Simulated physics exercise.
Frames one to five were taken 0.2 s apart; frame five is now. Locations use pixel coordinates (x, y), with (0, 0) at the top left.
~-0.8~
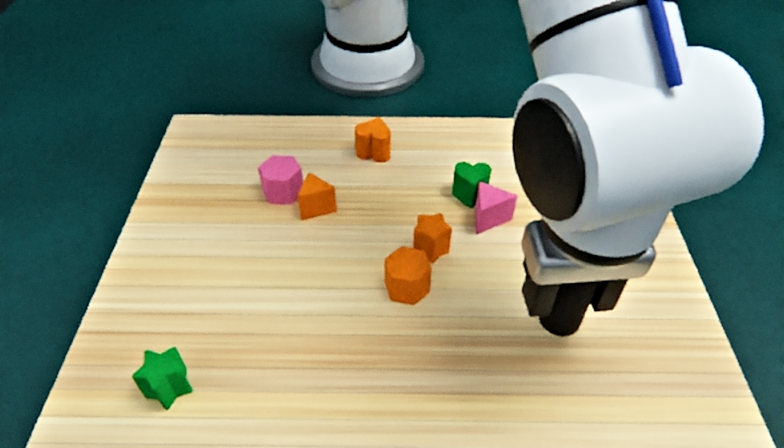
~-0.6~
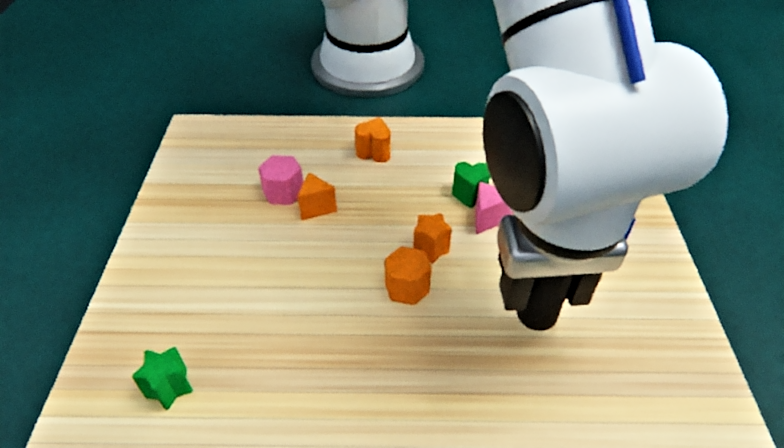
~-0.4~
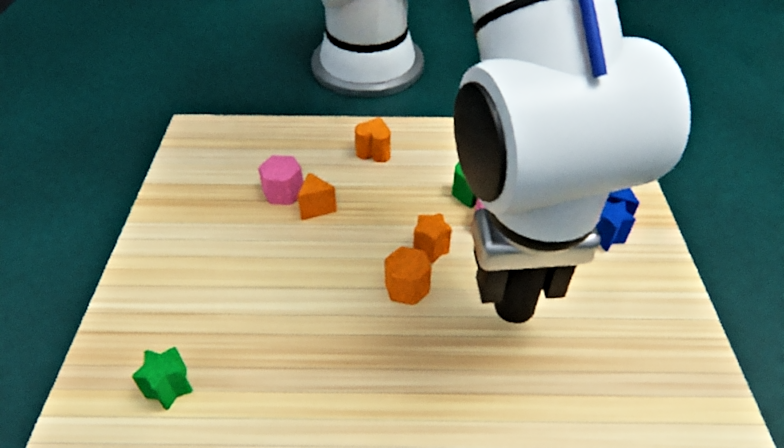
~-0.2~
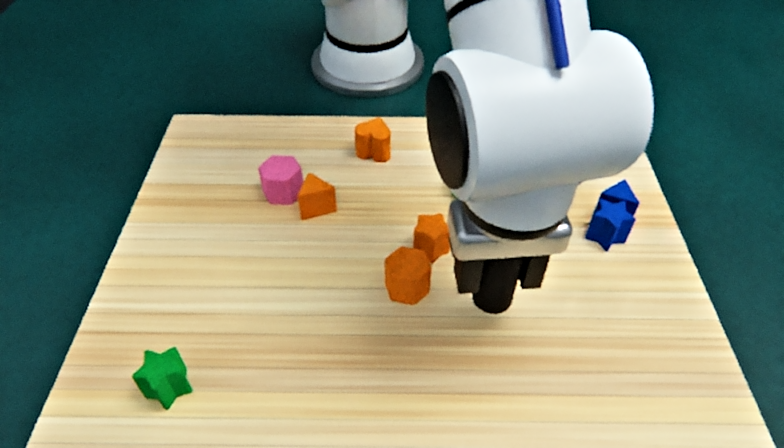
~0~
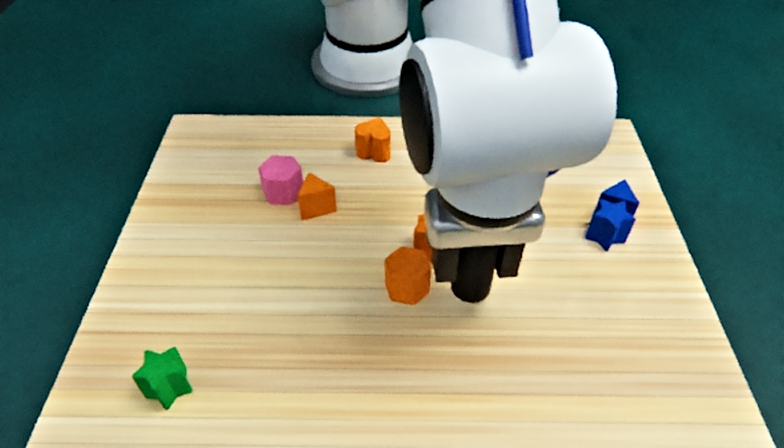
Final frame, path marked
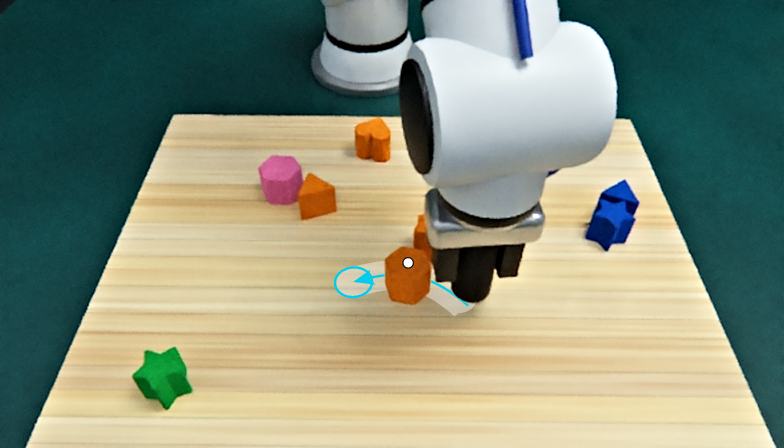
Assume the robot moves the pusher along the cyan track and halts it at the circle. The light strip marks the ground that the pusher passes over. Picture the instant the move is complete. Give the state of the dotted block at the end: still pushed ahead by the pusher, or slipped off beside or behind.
It is still in front.
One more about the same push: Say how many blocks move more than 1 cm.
I foresee one block being moved.
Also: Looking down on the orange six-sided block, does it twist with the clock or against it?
Overhead view: Anti-clockwise.
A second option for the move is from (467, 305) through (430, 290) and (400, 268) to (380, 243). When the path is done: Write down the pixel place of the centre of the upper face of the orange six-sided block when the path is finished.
It will end up at (353, 245).
The line goes from (467, 305) over (434, 283) and (394, 275) to (354, 282); the dot is on the orange six-sided block.
What follows on the original path. One third of the way, pusher (434, 264); orange six-sided block (392, 259).
Two thirds of the way, pusher (394, 257); orange six-sided block (352, 258), turned 35° anticlockwise.
At the end, pusher (352, 264); orange six-sided block (309, 267), turned 35° anticlockwise; orange star unmoved.
